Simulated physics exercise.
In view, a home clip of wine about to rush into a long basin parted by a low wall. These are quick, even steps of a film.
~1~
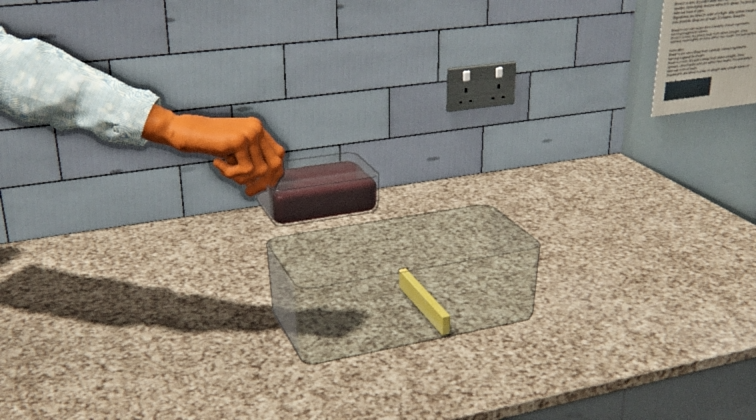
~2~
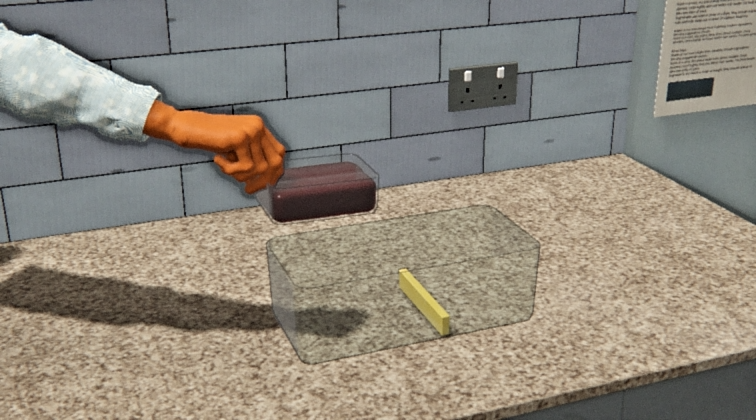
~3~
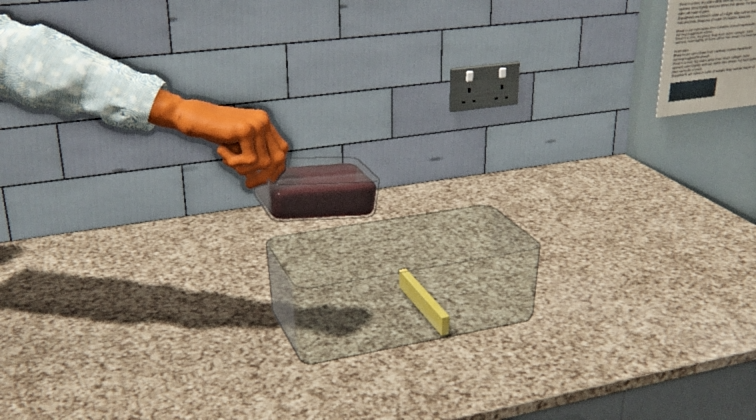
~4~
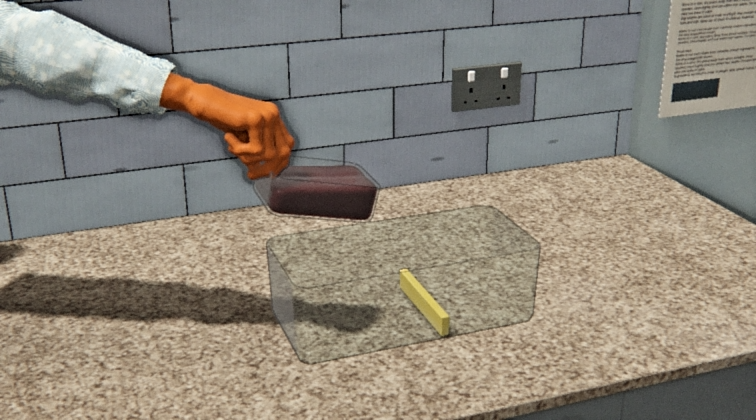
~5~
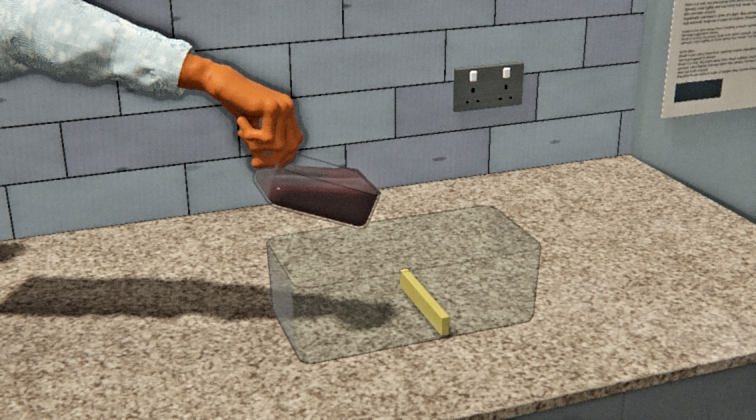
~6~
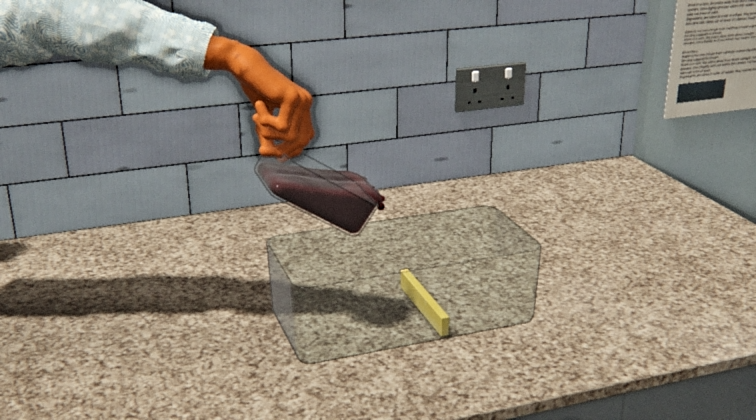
At the start, a gloved orange hand holds a small clear container of dark red wine level above a long transparent basin with a low yellow wall inside. The hand rises and moves right, tilting the container rightward increasingly steeply, until a little wine emerges over its lowered right rim.
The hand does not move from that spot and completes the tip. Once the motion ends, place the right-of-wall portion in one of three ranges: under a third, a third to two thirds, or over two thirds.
It falls in the range under a third.
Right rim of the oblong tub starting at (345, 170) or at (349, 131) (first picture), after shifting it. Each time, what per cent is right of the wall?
First place gives some 15 %, second place some 15 %.
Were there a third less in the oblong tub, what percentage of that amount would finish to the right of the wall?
Near 15 parts in a hundred.
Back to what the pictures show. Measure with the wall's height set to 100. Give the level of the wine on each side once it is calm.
On the left roughly 50, on the right roughly 10.
A moment on, the oblong tub is tipped on its side and 7 per cent is still to pour, 75 is left of the wall and 1 right of it.
Next, the oblong tub is tipped right over and 1 per cent is still to pour, 82 is left of the wall and 13 right of it.
Then the oblong tub is tipped right over and 0 per cent is still to pour, 81 is left of the wall and 18 right of it.
Later the oblong tub is tipped right over and 0 per cent is still to pour, 81 is left of the wall and 18 right of it.
Finally, 81 per cent lies left of the wall, 18 right of it and 1 outside.
